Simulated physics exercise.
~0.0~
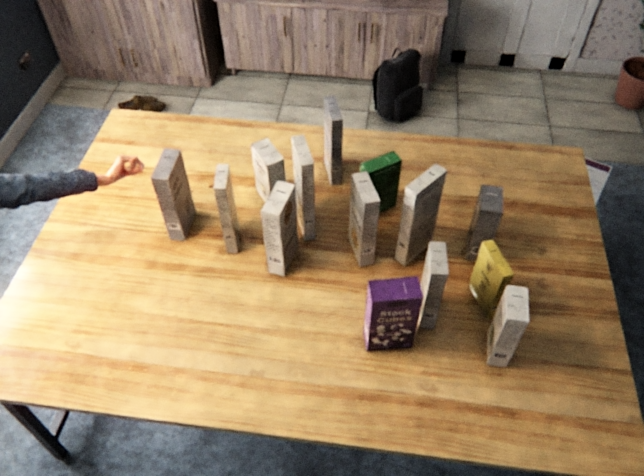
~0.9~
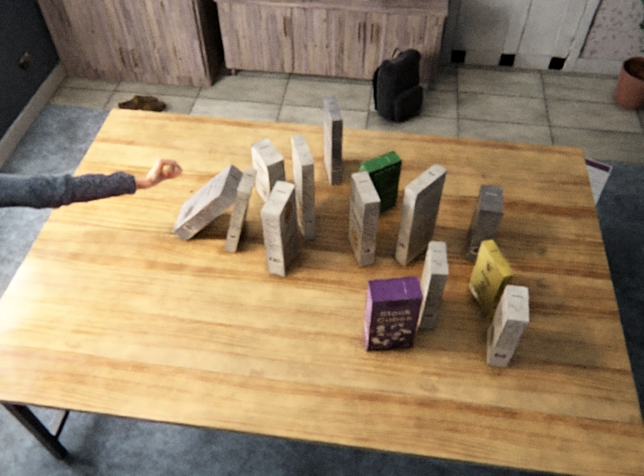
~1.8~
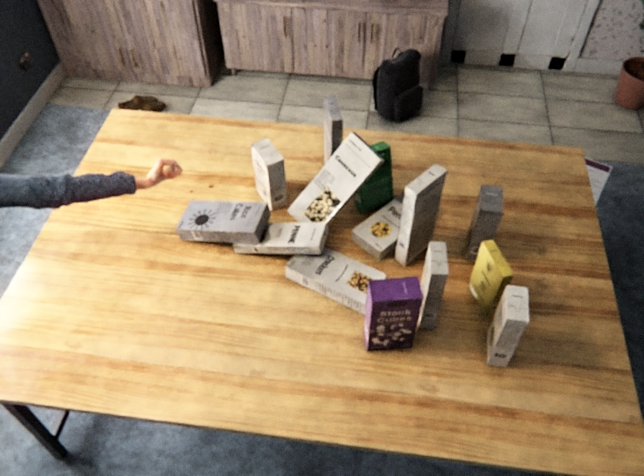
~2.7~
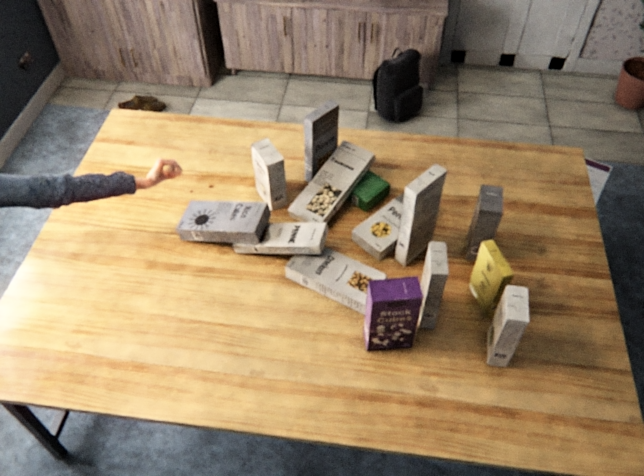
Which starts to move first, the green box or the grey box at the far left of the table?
The grey box at the far left starts to move first, tipping to the right while the green box is still standing in its place.
